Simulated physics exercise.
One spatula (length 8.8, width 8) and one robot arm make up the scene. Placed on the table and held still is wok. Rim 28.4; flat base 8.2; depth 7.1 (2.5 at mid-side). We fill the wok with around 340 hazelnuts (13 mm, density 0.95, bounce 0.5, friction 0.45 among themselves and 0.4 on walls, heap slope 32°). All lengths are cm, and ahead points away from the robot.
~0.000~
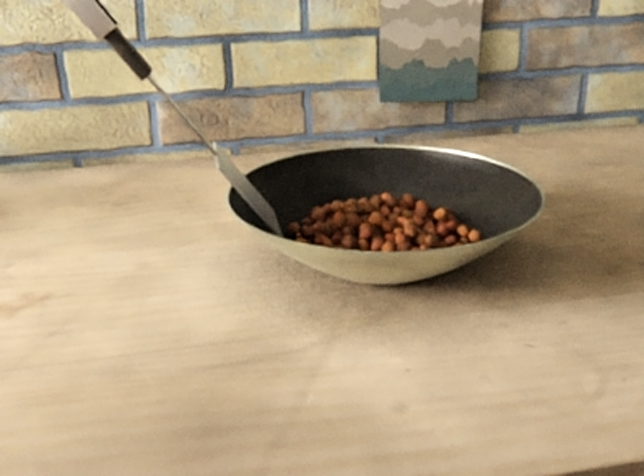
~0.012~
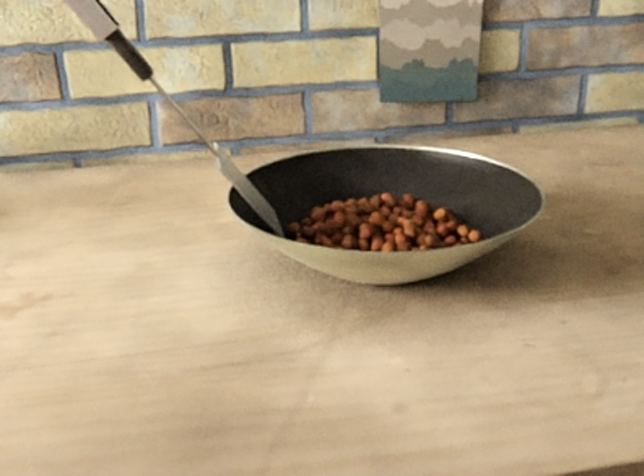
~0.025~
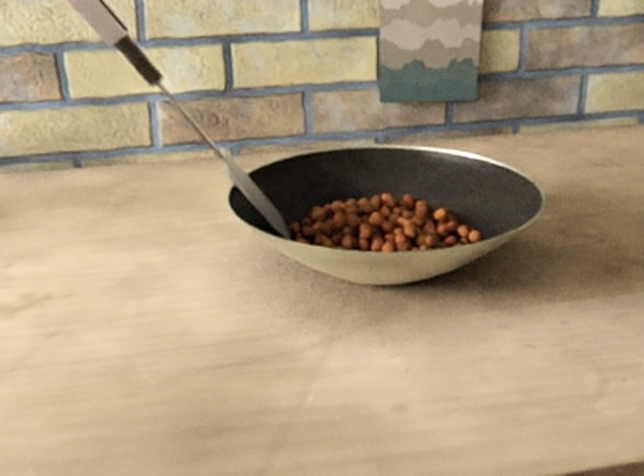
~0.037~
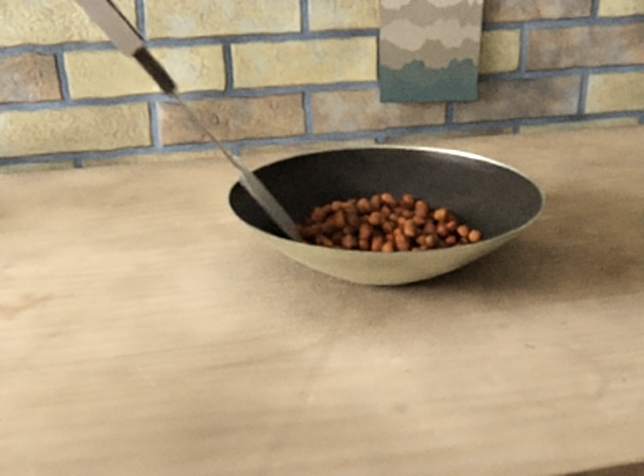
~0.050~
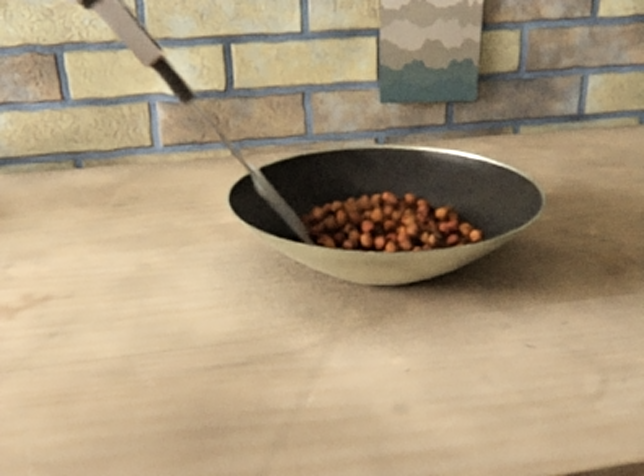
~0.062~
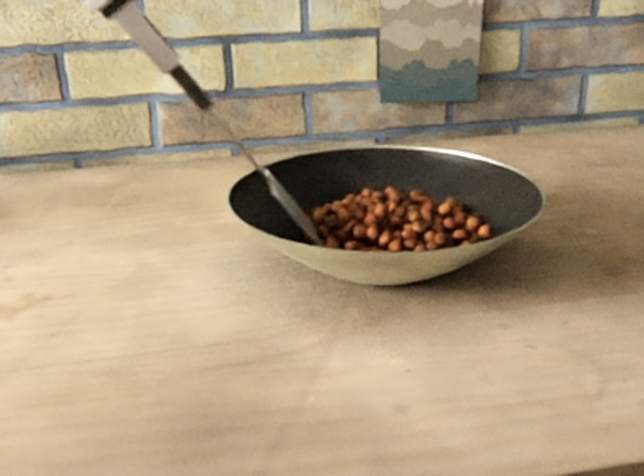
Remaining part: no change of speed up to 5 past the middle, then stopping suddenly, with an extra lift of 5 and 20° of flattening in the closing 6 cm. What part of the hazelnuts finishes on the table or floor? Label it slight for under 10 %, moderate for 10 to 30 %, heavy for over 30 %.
Label: Moderate.
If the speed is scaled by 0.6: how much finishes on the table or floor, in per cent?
Estimate: Approx. 0 %.
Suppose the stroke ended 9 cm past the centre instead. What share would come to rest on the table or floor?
It would be near 50 per cent.
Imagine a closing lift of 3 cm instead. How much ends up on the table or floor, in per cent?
Close to 10 in a hundred.
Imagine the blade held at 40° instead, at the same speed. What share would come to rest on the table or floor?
In that case, around 15 percent would end up on the table or floor.
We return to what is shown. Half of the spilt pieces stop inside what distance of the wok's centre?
That distance comes to about 42 cm.
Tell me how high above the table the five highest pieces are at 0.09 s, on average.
I'd say close to 6 cm on average.
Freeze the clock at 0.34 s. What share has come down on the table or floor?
Around 0 percent.
After 0.09 s, sloping 55°, highest piece 7 above the table; 339 in the wok.
After 0.12 s, sloping 48°, highest piece 7 above the table; 339 in the wok.
After 0.34 s, sloping 35°, highest piece 16 above the table; 287 in the wok, 7 on the table or floor, 45 on the blade or in flight.
After 1.39 s, sloping 35°, highest piece 7 above the table; 284 in the wok, 55 on the table or floor.
At rest, 284 in the wok, 55 on the table or floor. That is 16 % on the table or floor.
